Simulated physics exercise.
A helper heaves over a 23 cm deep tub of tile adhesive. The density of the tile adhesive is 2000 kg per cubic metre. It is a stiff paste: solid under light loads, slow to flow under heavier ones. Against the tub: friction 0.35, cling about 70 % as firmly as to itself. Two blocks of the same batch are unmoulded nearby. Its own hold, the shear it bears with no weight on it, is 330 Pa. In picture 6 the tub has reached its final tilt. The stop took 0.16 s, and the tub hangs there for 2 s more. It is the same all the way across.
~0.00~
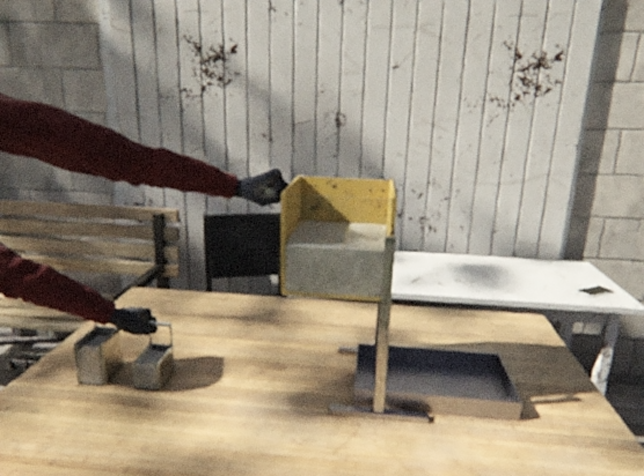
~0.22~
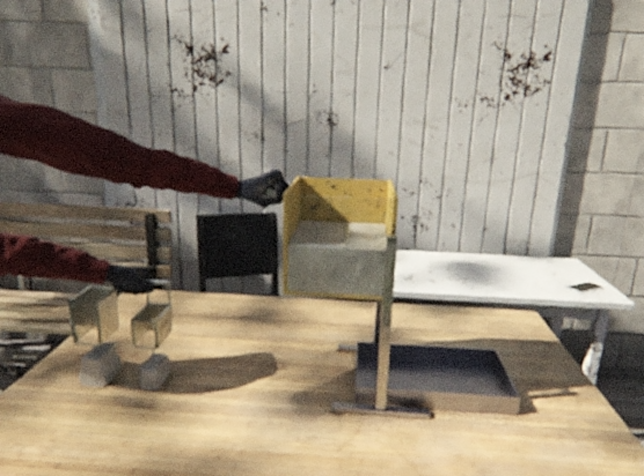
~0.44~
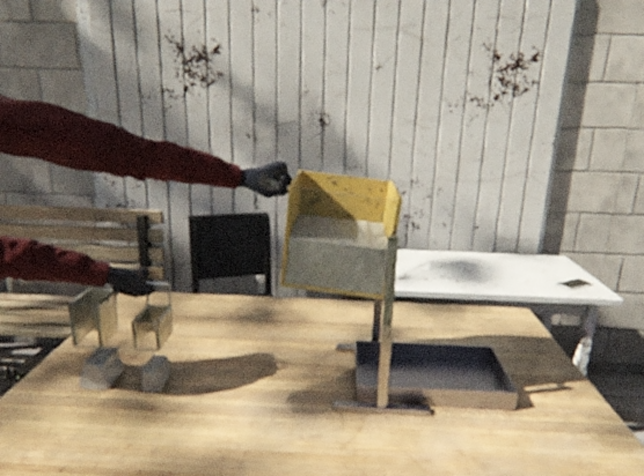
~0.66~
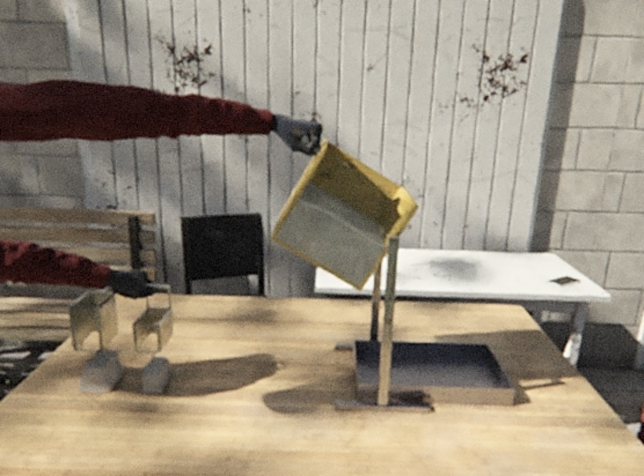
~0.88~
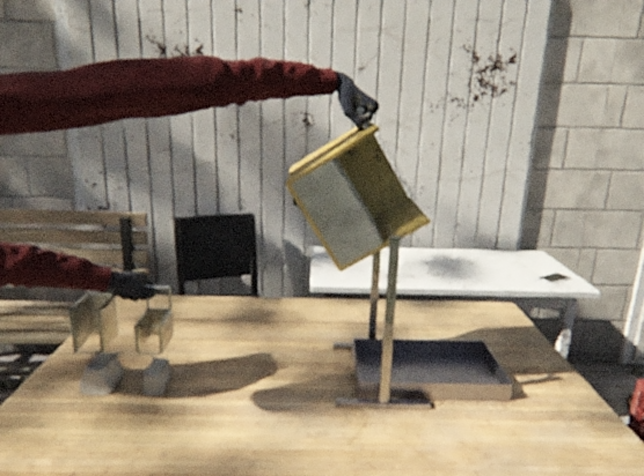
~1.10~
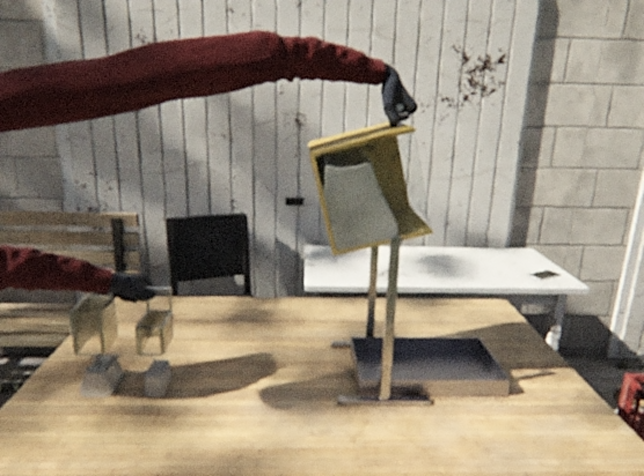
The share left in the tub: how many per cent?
About 100 %.
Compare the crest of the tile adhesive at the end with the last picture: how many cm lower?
Some 5 cm.
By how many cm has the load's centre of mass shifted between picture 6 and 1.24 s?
About 3 cm.
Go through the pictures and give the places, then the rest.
The first picture shows handle-side rim at (286, 194), tilt 0 degrees; highest point of the tile adhesive at (288, 244); test blocks 9.9 cm, 6.4 cm high (left to right).
The second picture shows handle-side rim at (288, 195), tilt 0 degrees; highest point of the tile adhesive at (290, 245); test blocks 8.4 cm, 6.3 cm high (left to right).
The third picture shows handle-side rim at (294, 187), tilt 5 degrees; highest point of the tile adhesive at (293, 238); test blocks 7.8 cm, 6.3 cm high (left to right).
The fourth picture shows handle-side rim at (327, 152), tilt 30 degrees; highest point of the tile adhesive at (303, 200); test blocks 7.7 cm, 6.3 cm high (left to right).
The fifth picture shows handle-side rim at (379, 131), tilt 58 degrees; highest point of the tile adhesive at (331, 162); test blocks 7.7 cm, 6.3 cm high (left to right).
The sixth picture shows handle-side rim at (414, 132), tilt 76 degrees; highest point of the tile adhesive at (367, 164); test blocks 7.7 cm, 6.3 cm high (left to right).
By 1.24 s, the tub is at 76 degrees and holds 100 %.
By 1.41 s, the tub is at 76 degrees and holds 100 %.
By 1.58 s, the tub is at 76 degrees and holds 100 %.
By 1.75 s, the tub is at 76 degrees and holds 100 %.
By 3.10 s, at the end, the tub is at 76 degrees and holds 100 %.
